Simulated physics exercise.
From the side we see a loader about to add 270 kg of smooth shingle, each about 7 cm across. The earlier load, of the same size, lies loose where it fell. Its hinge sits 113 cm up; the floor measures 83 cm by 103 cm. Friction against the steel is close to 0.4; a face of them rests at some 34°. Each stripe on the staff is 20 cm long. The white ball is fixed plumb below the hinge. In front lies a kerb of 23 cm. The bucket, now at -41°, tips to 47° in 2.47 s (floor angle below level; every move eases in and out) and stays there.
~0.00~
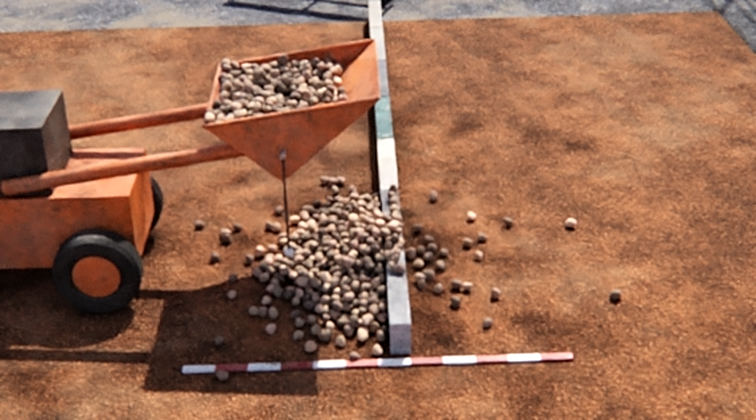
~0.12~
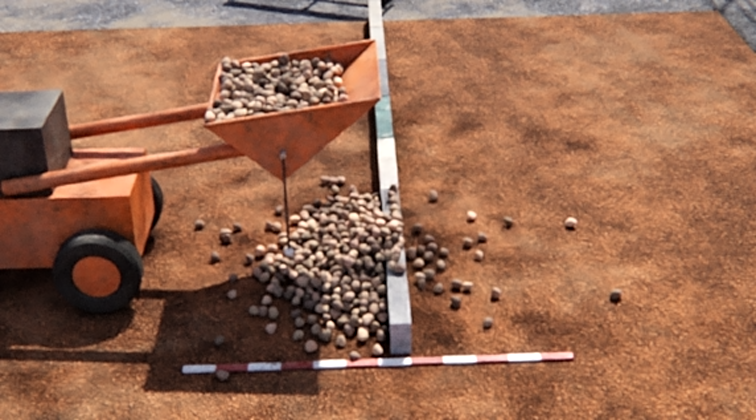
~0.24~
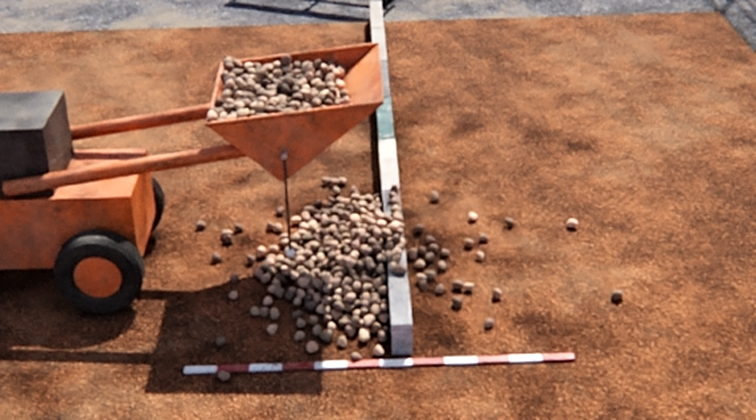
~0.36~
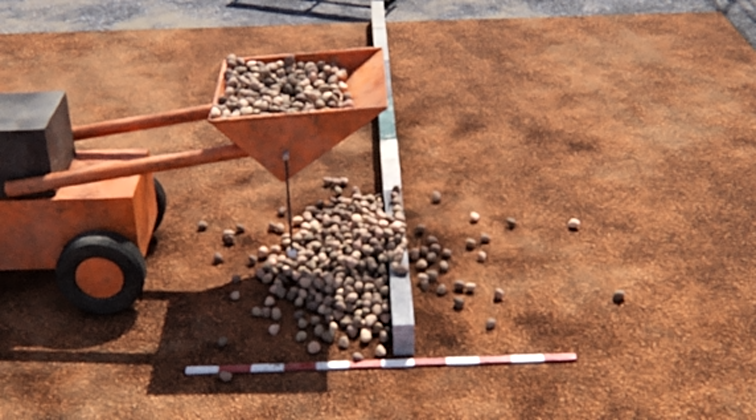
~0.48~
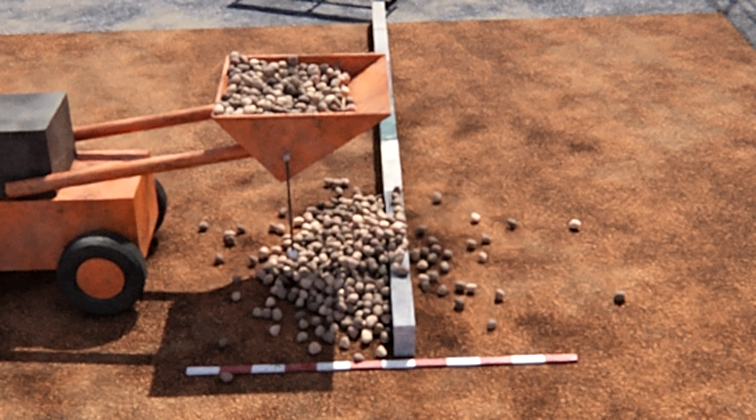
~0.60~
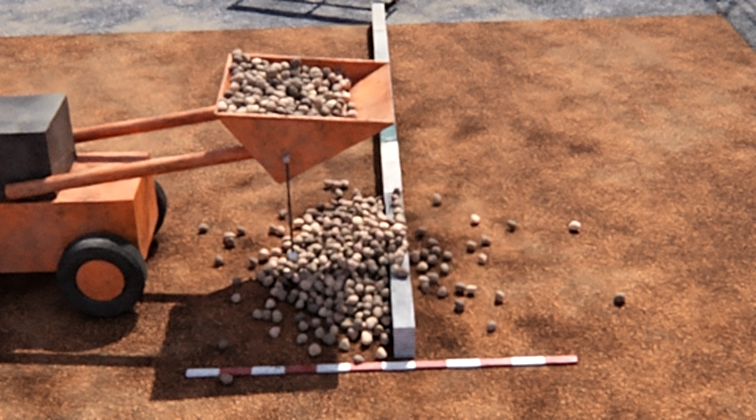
We see an orange loader at left holding a bucket of smooth stones above a loose pile against a low kerb; the bucket slowly tilts, its right lip lowering slightly, while the stones inside shift a little and the pile stays still.
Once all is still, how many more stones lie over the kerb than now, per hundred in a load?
Some 67 per cent is added.
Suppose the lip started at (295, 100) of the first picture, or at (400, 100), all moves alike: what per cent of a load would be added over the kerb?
Near 0 per cent from the first place, 90 from the second.
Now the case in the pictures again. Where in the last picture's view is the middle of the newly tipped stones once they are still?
Their middle is at about (432, 255).
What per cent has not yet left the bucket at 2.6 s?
It holds some 0 per cent.
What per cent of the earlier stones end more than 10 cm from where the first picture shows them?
About 10 per cent.
After 1.9 s the floor is at 33°; in per cent of one load, 77 in the bucket, 114 on this side of the kerb, 9 over the kerb; the foremost stones are at (517, 259).
After 2.6 s the floor is at 47°; in per cent of one load, 0 in the bucket, 135 on this side of the kerb, 65 over the kerb; the foremost stones are at (583, 263).
After 2.9 s the floor is at 47°; in per cent of one load, 0 in the bucket, 130 on this side of the kerb, 70 over the kerb; the foremost stones are at (613, 272).
After 5.3 s the floor is at 47°; in per cent of one load, 0 in the bucket, 129 on this side of the kerb, 71 over the kerb; the foremost stones are at (621, 272). Net gain over the kerb, 67.
